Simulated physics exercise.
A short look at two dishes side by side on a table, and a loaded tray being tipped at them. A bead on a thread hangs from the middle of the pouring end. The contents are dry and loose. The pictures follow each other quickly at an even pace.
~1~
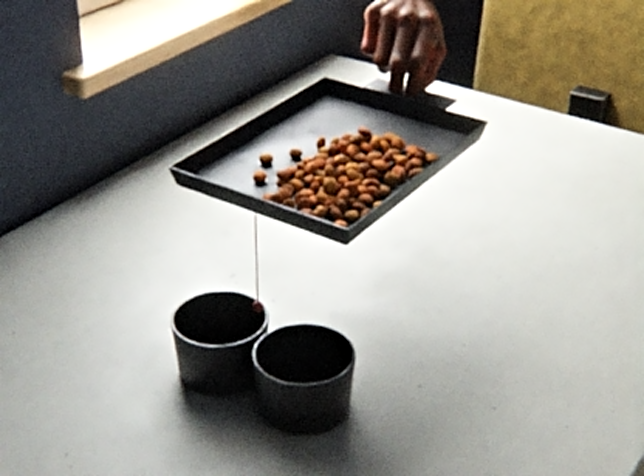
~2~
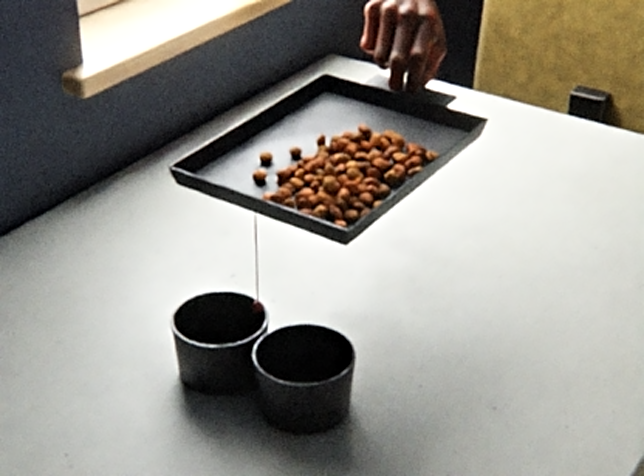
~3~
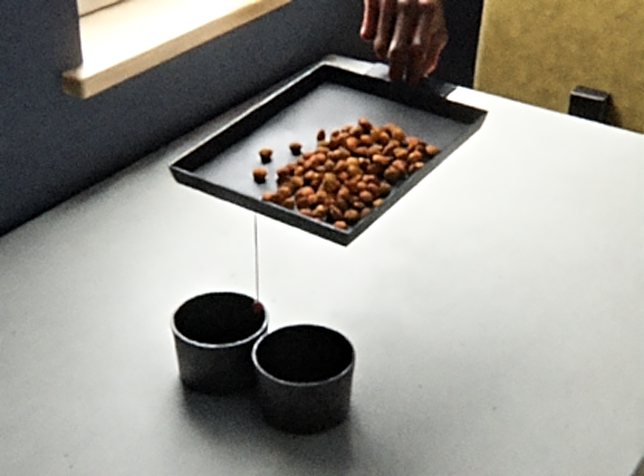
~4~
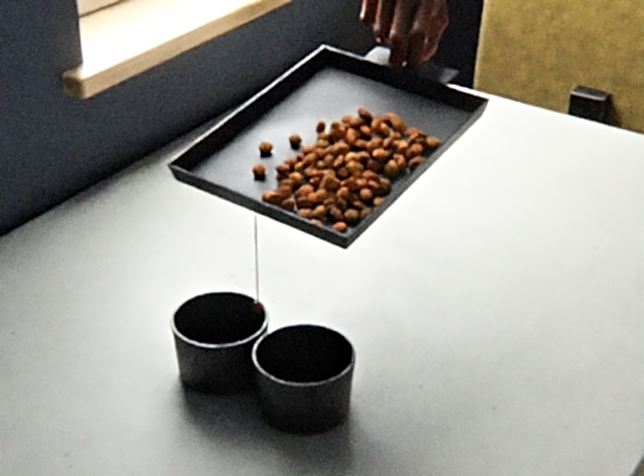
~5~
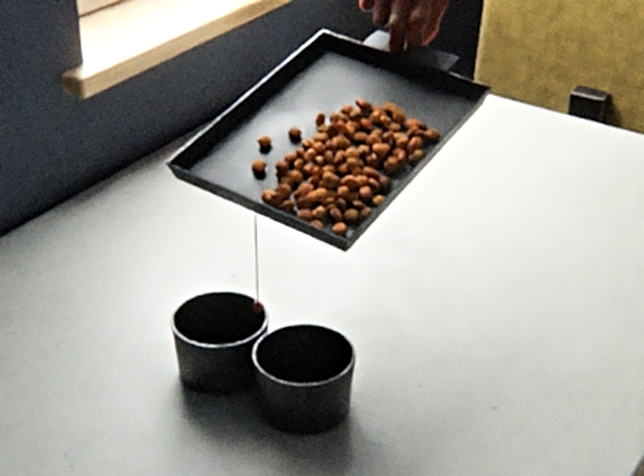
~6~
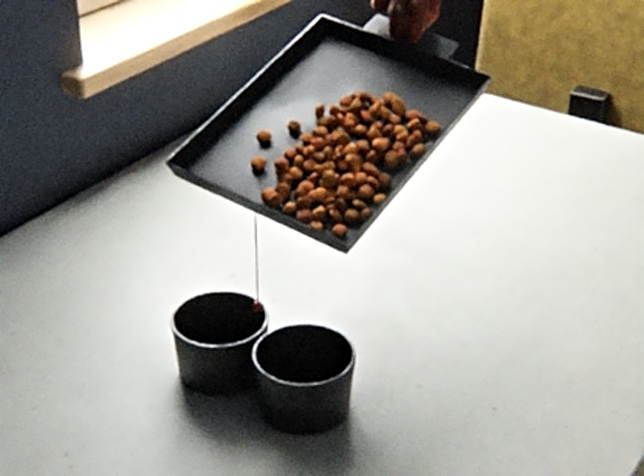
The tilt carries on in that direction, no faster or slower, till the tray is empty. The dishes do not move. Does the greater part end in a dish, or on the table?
The two hold over half of the load.
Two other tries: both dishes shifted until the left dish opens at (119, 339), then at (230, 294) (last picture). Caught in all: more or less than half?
In turn: Below a half; the smaller part.
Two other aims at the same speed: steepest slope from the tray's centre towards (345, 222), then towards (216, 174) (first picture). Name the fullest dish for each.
In turn: The right-hand dish; the left dish.
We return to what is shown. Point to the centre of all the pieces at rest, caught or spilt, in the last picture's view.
Around (306, 408).
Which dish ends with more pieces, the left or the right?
More ends in right.
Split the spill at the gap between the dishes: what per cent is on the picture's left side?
Close to 40 per cent.
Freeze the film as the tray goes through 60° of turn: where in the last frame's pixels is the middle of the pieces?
Roughly at (323, 187).
Soon, tray tipped steeply; nearly all on the tray; a stray few in the air.
A while on, tray tipped right over; about a quarter on the tray; about a third in the right dish; about a quarter outside both; a small part in the air.
Towards the end, tray tipped past a quarter turn; about two thirds in the right dish; about a quarter outside both.
Finally, tray tipped past a quarter turn; about two thirds in the right dish; none in the left dish; about a quarter outside both.
